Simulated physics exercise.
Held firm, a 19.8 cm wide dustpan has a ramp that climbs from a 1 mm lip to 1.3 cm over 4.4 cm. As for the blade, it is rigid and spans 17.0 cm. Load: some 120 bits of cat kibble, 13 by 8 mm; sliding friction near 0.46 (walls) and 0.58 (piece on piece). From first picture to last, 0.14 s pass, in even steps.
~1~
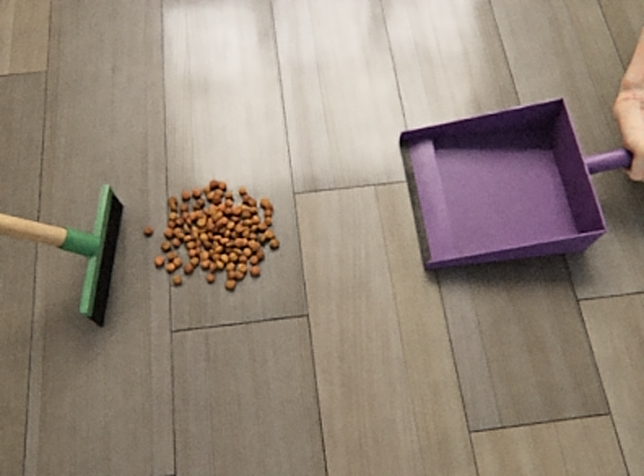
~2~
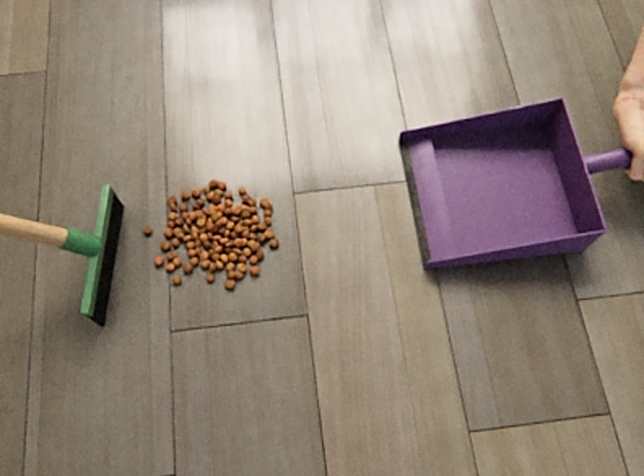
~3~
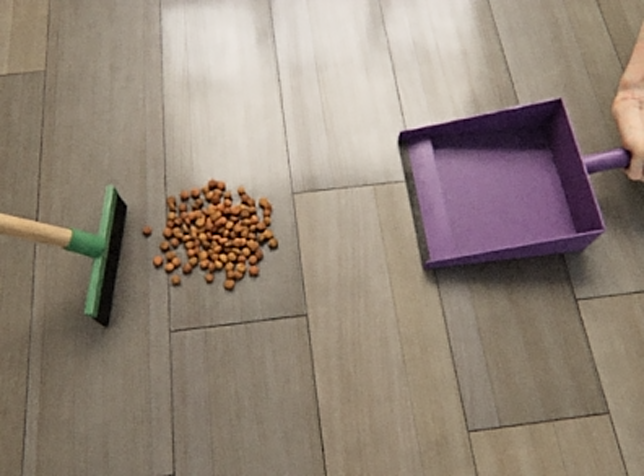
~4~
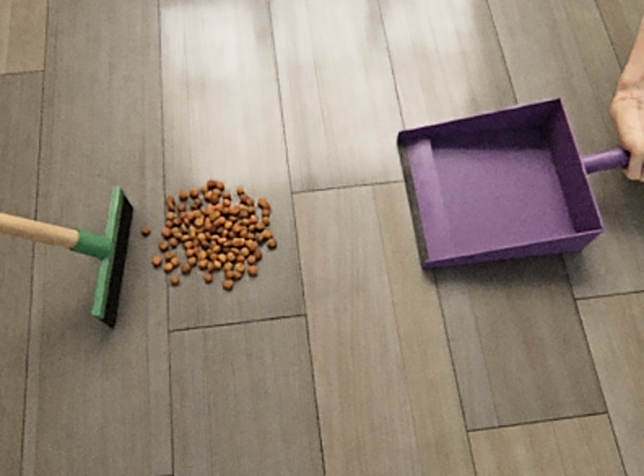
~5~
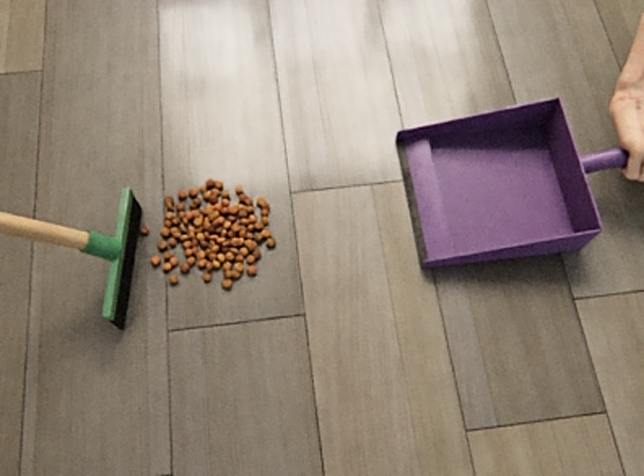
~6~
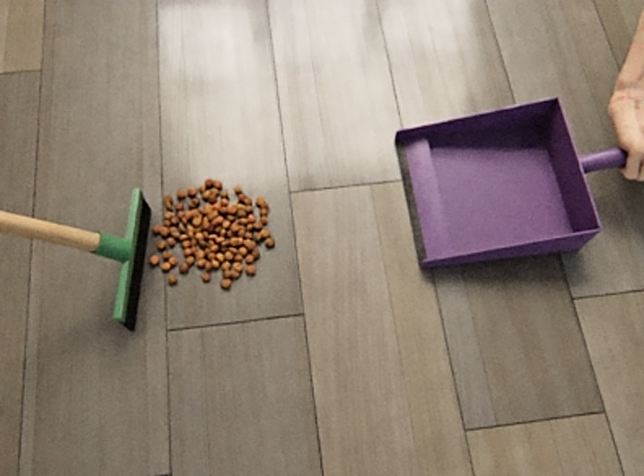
The clip shows a green blade on a wooden handle moving slowly right across a wood-look floor until it reaches the edge of a pile of brown kibble, while a hand holds a purple dustpan nearly still at right.
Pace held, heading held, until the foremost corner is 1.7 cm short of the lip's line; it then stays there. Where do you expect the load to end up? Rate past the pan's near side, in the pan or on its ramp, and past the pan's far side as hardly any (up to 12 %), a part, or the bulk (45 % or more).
Past the pan's near side: A part, in the pan or on its ramp: Hardly any, past the pan's far side: Hardly any.
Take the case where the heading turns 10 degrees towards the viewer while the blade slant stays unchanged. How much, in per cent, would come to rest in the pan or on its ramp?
Estimate: 0 % in pan or on ramp.
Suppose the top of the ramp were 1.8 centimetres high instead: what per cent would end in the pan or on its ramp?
Roughly 5 per cent.
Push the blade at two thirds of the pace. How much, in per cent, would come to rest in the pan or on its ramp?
About 5 %.
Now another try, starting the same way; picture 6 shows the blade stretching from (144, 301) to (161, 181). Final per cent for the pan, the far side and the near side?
Final per cent - pan 35, far 0, near 10.
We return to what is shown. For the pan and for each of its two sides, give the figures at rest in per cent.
In per cent - near side 35, pan 5, far side 0.
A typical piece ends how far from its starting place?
About 18 cm.
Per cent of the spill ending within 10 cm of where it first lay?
The figure is some 45 percent.
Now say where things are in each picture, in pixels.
The first picture shows blade from (87, 312) to (108, 191), moved 0.0 cm, 0 of the pieces shifted so far; middle of the pieces at (215, 229); pan at (502, 192).
The second picture shows blade from (88, 312) to (109, 192), moved 0.2 cm, 0 of the pieces shifted so far; middle of the pieces at (215, 229).
The third picture shows blade from (92, 313) to (113, 192), moved 0.8 cm, 0 of the pieces shifted so far; middle of the pieces at (214, 229).
The fourth picture shows blade from (99, 314) to (119, 193), moved 1.9 cm, 0 of the pieces shifted so far; middle of the pieces at (213, 229).
The fifth picture shows blade from (109, 316) to (129, 194), moved 3.3 cm, 0 of the pieces shifted so far; middle of the pieces at (212, 228).
The sixth picture shows blade from (120, 318) to (139, 196), moved 4.7 cm, 1 of the pieces shifted so far; middle of the pieces at (218, 230); pan at (497, 191).
Then, 0.32 s after the last picture, middle of the blade 21 cm from the lip; 0 % over the lip, far side 0 %, near side 10 %.
Then, 0.54 s after the last picture, middle of the blade 10 cm from the lip; 0 % over the lip, far side 0 %, near side 25 %.
Then, 0.87 s after the last picture, middle of the blade 3 cm from the lip; 5 % over the lip, far side 0 %, near side 35 %.
In the end, near side 35 %, pan 5 %, far side 0 %, in front of the lip or behind the blade 65 %.
